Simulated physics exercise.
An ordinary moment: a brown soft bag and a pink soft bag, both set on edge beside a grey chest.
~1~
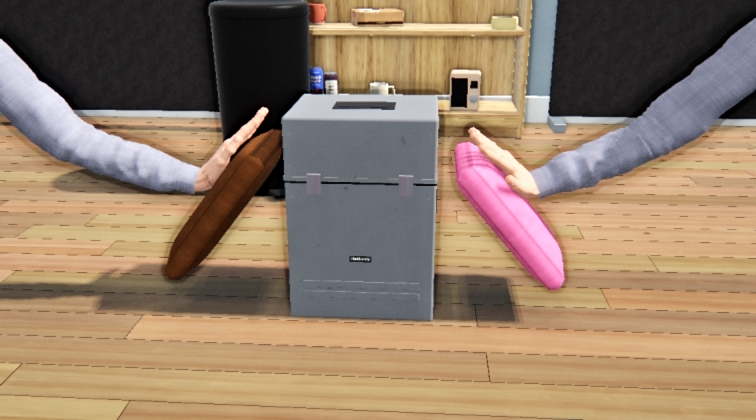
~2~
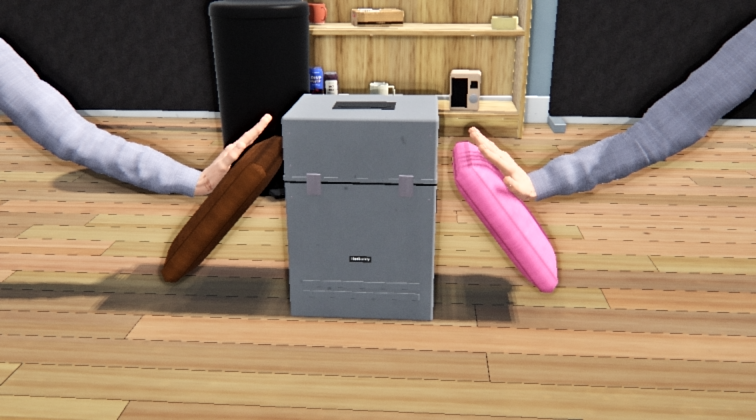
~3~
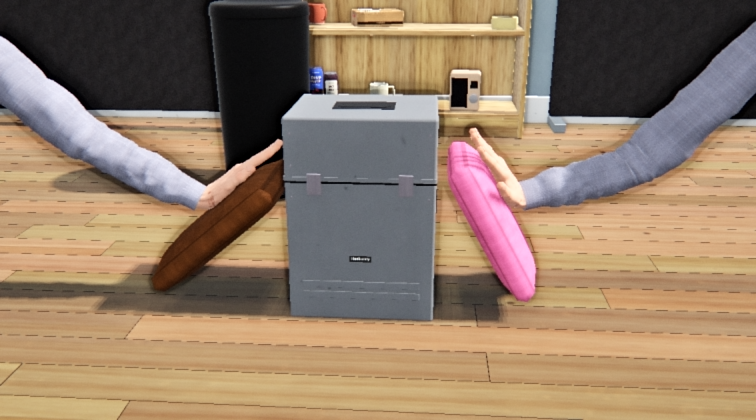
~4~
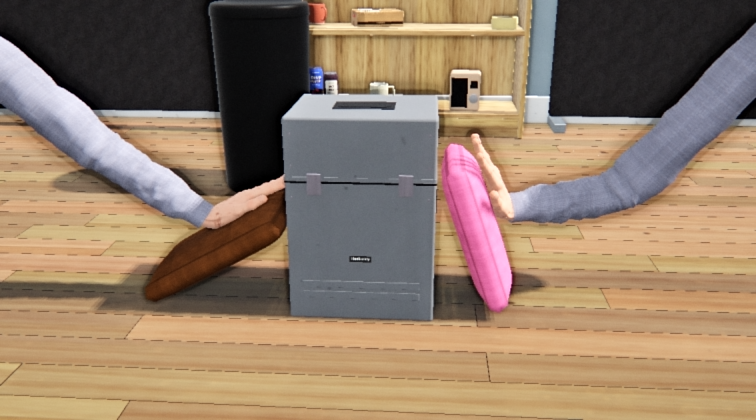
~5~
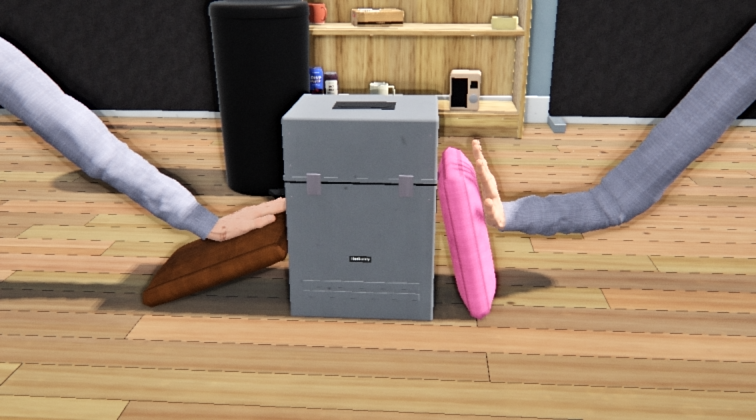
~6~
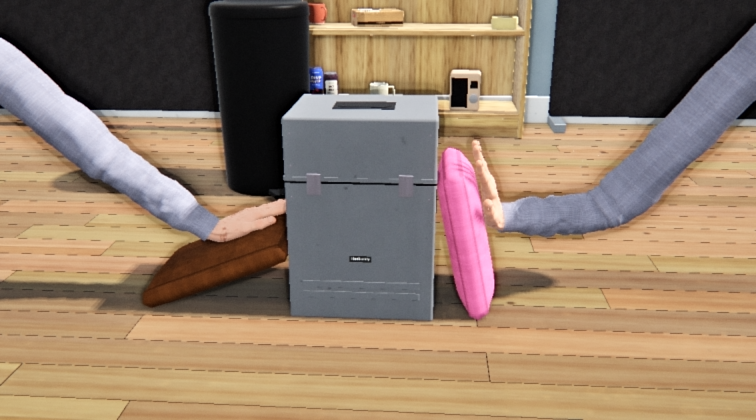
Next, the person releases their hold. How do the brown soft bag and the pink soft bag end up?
In the end my guess is the brown soft bag will come down; my guess is the pink soft bag won't come down.
Then, 0.26 s later than the last view, brown soft bag flat on the floor near (224, 273); pink soft bag against the side near (464, 231).
Finally, brown soft bag flat on the floor near (225, 274); pink soft bag against the side near (464, 231). The brown soft bag slips and lies down and the pink soft bag holds its lean.
